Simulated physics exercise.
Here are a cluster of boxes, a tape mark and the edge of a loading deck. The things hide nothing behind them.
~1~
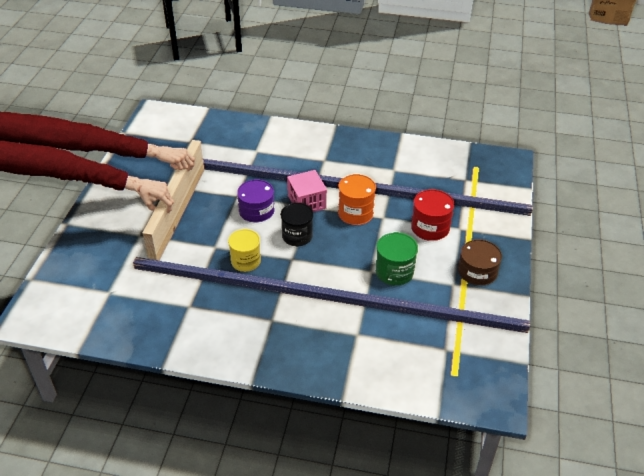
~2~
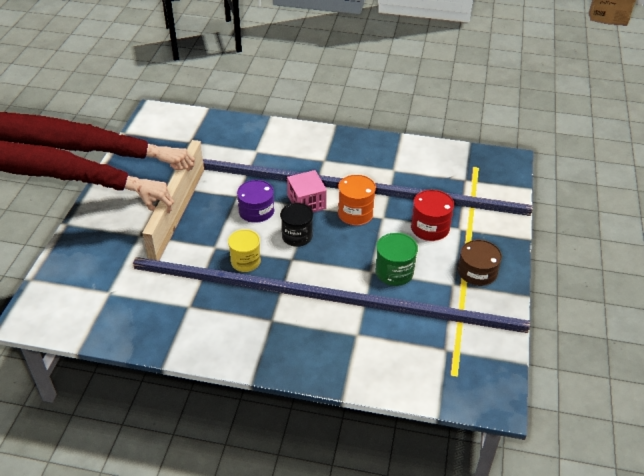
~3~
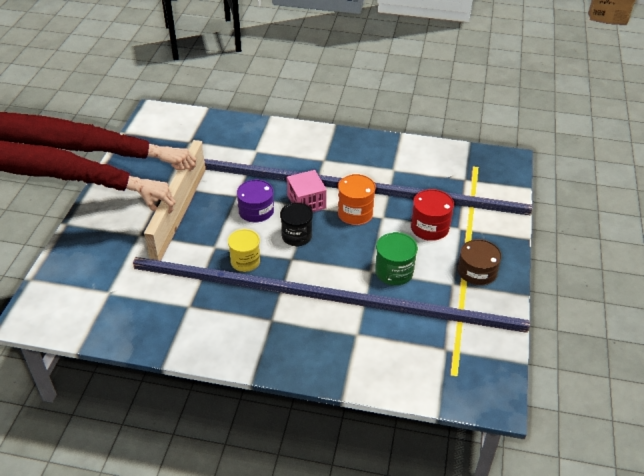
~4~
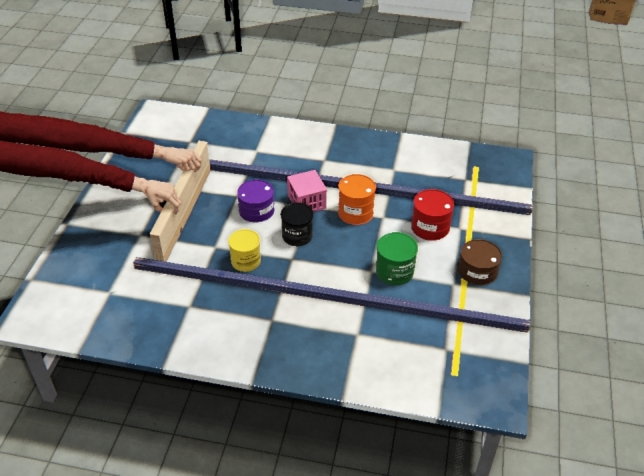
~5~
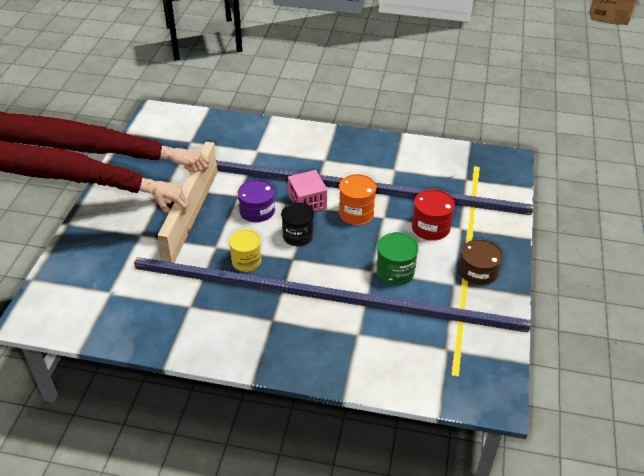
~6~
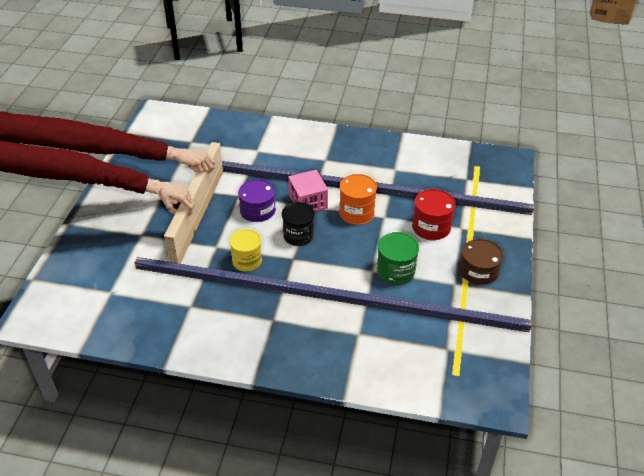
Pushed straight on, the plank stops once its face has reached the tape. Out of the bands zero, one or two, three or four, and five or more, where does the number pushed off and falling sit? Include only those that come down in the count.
My prediction is one or two fallers.
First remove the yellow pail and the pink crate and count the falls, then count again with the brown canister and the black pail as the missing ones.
The first count is 0 and the second is 1.
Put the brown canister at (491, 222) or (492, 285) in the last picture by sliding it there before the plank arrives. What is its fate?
Lab note: Brown canister, try one goes down; try two goes down.
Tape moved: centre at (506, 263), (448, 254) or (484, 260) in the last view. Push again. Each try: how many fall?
Going through each try, you'd get 4, 1 and 3.
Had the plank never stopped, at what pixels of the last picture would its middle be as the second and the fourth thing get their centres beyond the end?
About (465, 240), then (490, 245).
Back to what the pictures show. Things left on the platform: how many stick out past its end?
The figure is 1.
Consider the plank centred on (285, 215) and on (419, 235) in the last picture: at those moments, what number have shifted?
The counts are 4 and 8.
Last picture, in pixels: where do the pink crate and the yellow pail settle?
Same order as the question: First (490, 210), second (481, 295).
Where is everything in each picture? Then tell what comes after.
In the first frame, brown canister (480, 262); red canister (432, 215); green pail (396, 259); plank (176, 199); tape (467, 258).
In the second frame, red canister (432, 215); yellow pail (245, 251).
In the third frame, green pail (396, 259); black pail (297, 225).
In the fourth frame, brown canister (480, 262); orange canister (357, 199).
In the fifth frame, red canister (433, 215); pink crate (308, 193).
In the sixth frame, brown canister (481, 262); red canister (434, 215); green pail (397, 259); plank (196, 202); tape (468, 257).
Soon after, none off yet; brown canister at rest near (481, 262); red canister at rest near (434, 215); green pail at rest near (397, 259).
Then, none off yet; brown canister at rest near (481, 262); red canister moved about its own width near (471, 222); green pail moved a little near (418, 262).
By the end, the number that fall off is one or two; fallen, red canister and brown canister.
